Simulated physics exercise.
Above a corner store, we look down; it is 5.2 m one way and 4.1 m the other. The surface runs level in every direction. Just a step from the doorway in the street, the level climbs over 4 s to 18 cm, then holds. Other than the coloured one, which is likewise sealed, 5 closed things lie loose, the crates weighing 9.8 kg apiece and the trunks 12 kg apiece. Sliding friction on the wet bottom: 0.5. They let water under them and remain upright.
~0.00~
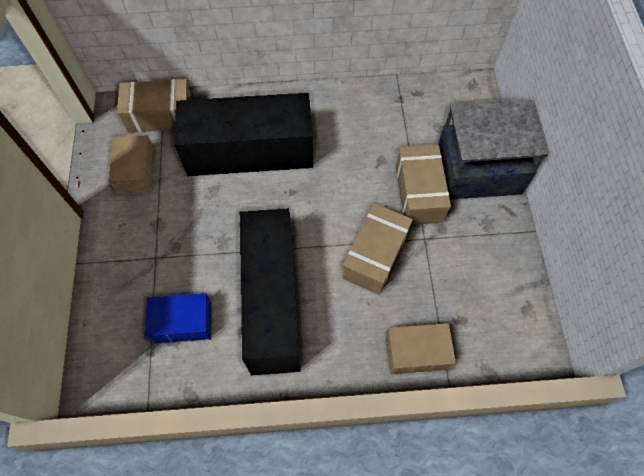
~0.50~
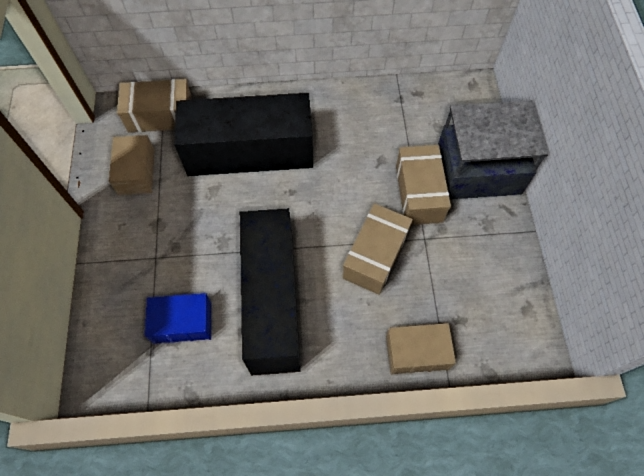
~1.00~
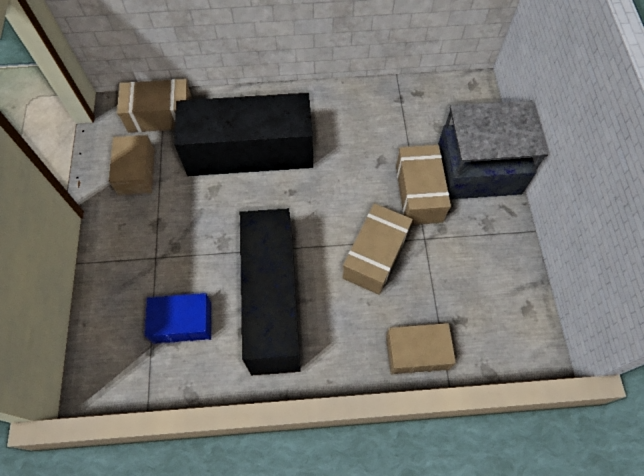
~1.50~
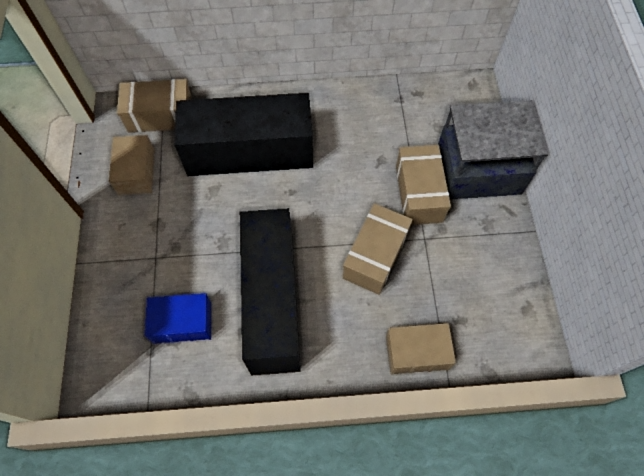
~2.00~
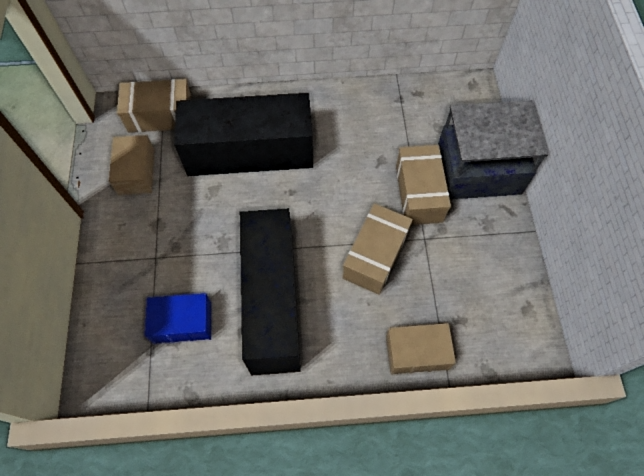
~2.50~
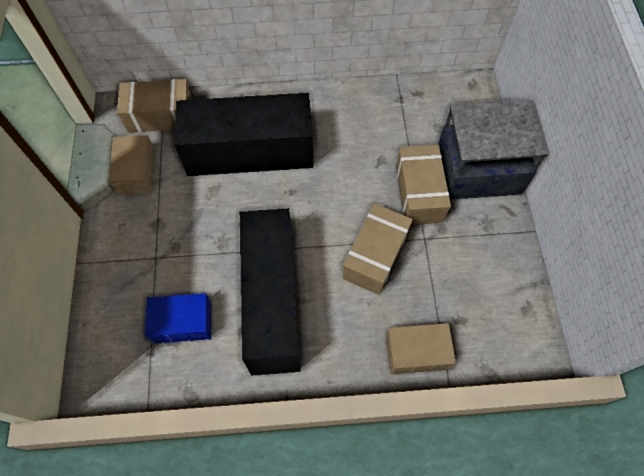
Corner store seen from above, boxes and a blue crate staying still as greenish water creeps in at the left doorway.
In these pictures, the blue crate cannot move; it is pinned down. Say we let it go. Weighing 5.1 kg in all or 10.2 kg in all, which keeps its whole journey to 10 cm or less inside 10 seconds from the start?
No offered weight is adequate.
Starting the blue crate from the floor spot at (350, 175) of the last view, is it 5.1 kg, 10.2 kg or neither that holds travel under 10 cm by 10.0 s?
Note: Heavier only OK.
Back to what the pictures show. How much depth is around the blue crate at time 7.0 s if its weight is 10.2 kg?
Something like 3 centimetres.
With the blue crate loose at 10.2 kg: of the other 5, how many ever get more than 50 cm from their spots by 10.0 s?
My count gives 2.
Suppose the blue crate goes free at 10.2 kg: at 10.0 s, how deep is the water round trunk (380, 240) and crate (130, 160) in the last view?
I'd estimate 3 cm for the first and 9 cm for the second.
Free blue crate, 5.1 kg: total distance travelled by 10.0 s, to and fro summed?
Roughly 250 cm.
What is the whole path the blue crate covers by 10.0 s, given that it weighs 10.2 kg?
I'd put it near 150 cm in all.
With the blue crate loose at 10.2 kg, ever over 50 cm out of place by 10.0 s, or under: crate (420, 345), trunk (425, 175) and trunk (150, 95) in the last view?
In that order: Below, below, beyond.
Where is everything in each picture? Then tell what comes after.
In the first picture, the blue crate at (176, 314) rests on the ground; water covers 0.0 m2; 0 of 6 have shifted.
In the second picture, the blue crate at (176, 314), on the bottom; 0.0 m2 under water; 0 of 6 have shifted.
In the third picture, the blue crate at (176, 314) rests on the ground; 0.0 m2 under water; 0 of 6 have shifted.
In the fourth picture, the blue crate at (176, 314) rests on the ground; 0.0 m2 under water; 0 of 6 have shifted.
In the fifth picture, the blue crate at (176, 314) rests on the ground; water covers 0.0 m2; 0 of 6 have shifted.
In the sixth picture, the blue crate at (176, 314), on the bottom; water covers 0.4 m2; 0 of 6 have shifted.
After 3.5 s the blue crate would be 0 cm from its start with 5.1 kg and 0 cm from its start with 10.2 kg; 0 cm of water round it then.
After 4.5 s the blue crate would be 0 cm from its start with 5.1 kg and 0 cm from its start with 10.2 kg; 0 cm of water round it then.
After 7.0 s the blue crate would be 66 cm from its start with 5.1 kg and 37 cm from its start with 10.2 kg; 3 cm of water round it then.
After 10.0 s the blue crate would be 91 cm from its start with 5.1 kg and 96 cm from its start with 10.2 kg; 7 cm of water round it then.
